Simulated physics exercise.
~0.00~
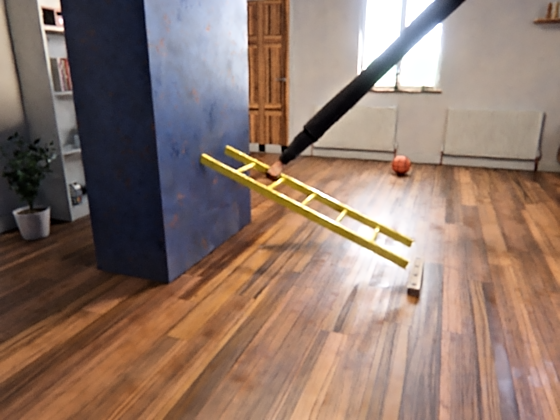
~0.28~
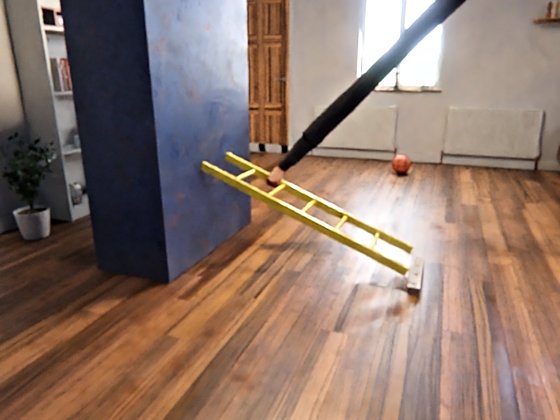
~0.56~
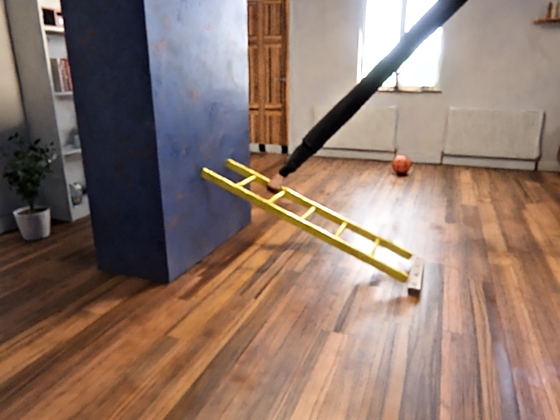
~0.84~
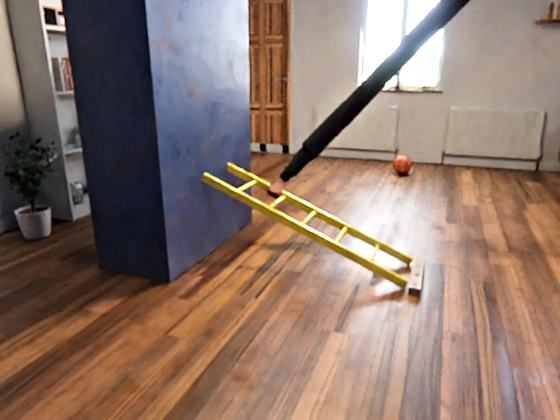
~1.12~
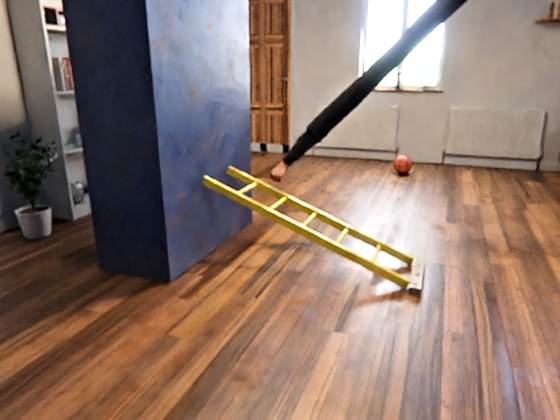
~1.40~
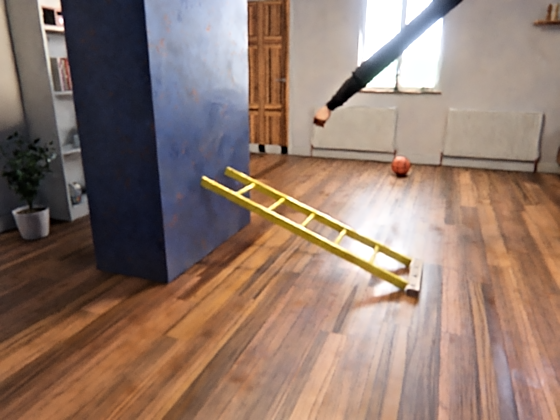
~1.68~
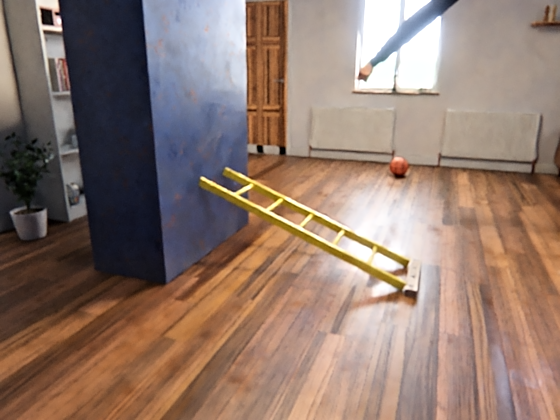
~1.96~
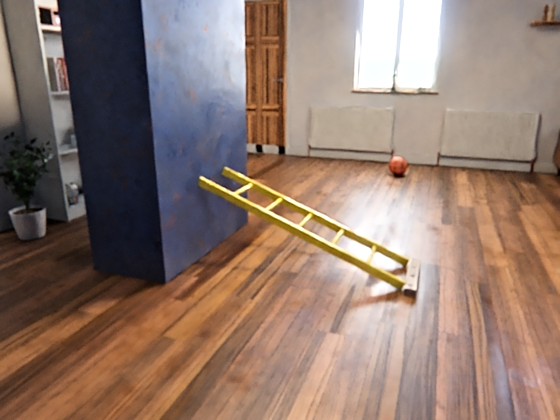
An arm leaning a yellow ladder against a blue pillar, its foot by a small block, then letting go and withdrawing as the ladder stays propped.
